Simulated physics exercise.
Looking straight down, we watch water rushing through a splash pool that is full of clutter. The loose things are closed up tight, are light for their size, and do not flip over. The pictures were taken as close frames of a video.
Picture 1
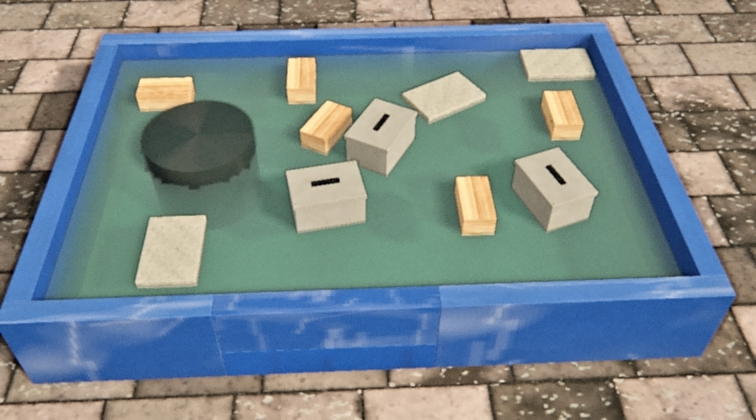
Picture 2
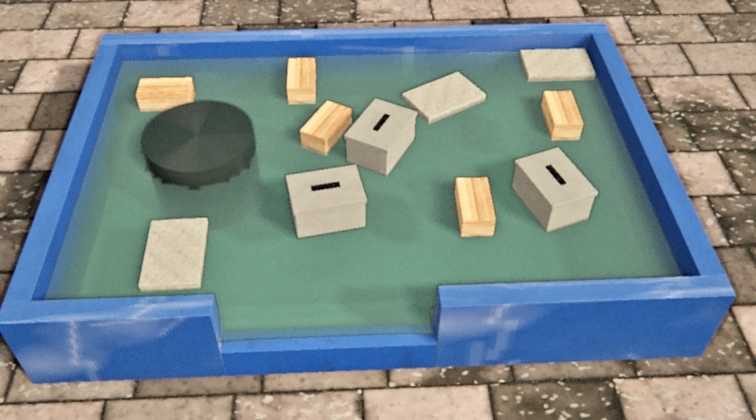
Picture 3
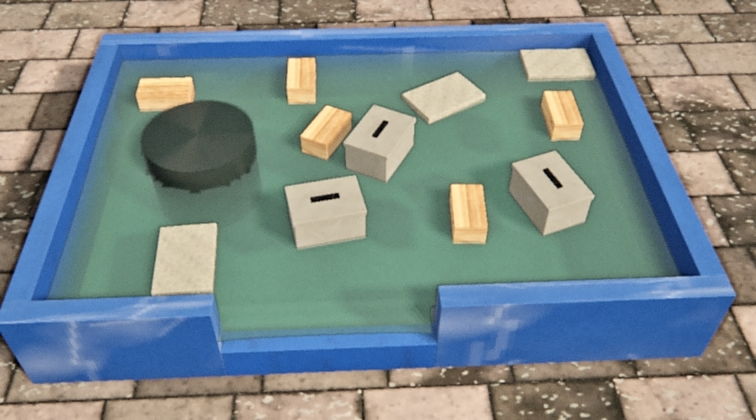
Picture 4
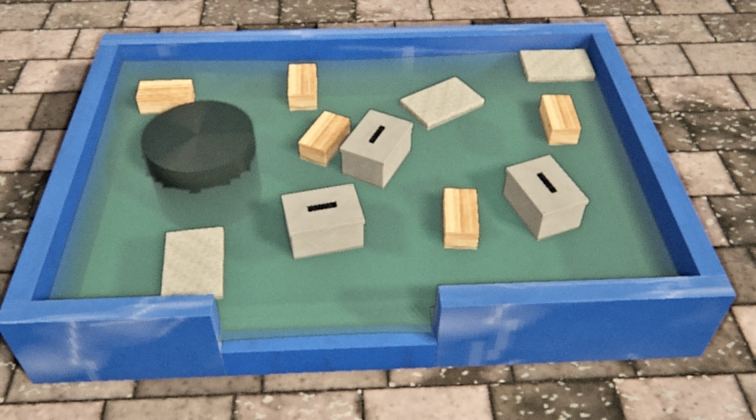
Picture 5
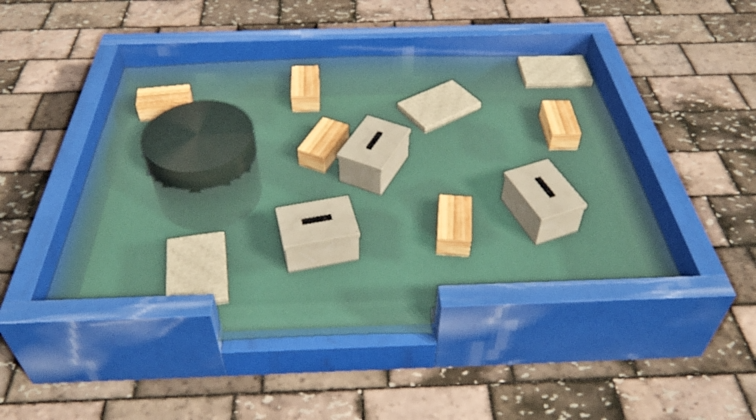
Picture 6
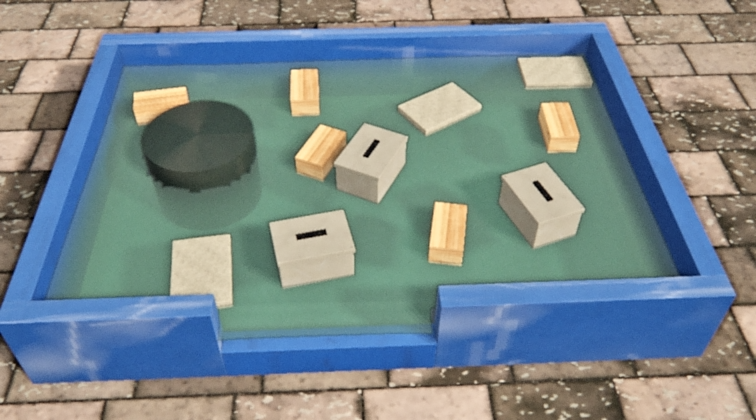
In a blue-walled pool, a front section disappears, then floating boxes and blocks drift slightly forward.
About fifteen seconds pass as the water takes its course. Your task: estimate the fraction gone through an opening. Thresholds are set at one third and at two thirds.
I would say fewer than one third.
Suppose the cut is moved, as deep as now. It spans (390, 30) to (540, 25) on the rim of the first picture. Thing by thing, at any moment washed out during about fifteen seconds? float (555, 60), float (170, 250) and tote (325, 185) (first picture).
In turn: Gone, still in, stays.
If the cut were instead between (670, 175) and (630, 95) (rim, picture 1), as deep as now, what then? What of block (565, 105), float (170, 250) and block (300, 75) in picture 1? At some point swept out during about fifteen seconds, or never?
Ordered result: Exited / retained / retained.
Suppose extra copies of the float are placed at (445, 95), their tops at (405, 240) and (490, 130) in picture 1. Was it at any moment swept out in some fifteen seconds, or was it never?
Result, as listed: Ends up outside; never gets out.
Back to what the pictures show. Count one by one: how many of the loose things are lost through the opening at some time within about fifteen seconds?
The total here is 2.
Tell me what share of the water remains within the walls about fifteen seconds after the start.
Roughly 62 per cent.
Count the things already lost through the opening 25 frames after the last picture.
2.
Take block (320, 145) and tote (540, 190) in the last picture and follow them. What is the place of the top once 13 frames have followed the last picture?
Expect the tops close to (311, 201) and (496, 223).
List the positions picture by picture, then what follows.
A tote at (326, 183) floats; a block at (476, 197) floats; 0 of 11 have shifted, in the first frame.
A tote at (326, 188), afloat; a block at (475, 199), afloat; 0 of 11 have shifted, in the second frame.
A tote at (325, 199), afloat, close to its start; a block at (469, 206), afloat, close to its start; 3 of 11 have shifted, in the third frame.
A tote at (322, 208), afloat, close to its start; a block at (461, 210) floats, close to its start; 6 of 11 have shifted, in the fourth frame.
A tote at (317, 221), afloat, close to its start; a block at (455, 217), afloat, close to its start; 9 of 11 have shifted, in the fifth frame.
A tote at (311, 236) floats, a stride from its start; a block at (449, 225), afloat, close to its start; 10 of 11 have shifted, in the sixth frame.
A moment on, 0 of 11 are out; 11 afloat.
Next, 2 of 11 are out; 9 afloat.
Later, 2 of 11 are out; 9 afloat.
In the end, 2 of 11 are out; 9 afloat.
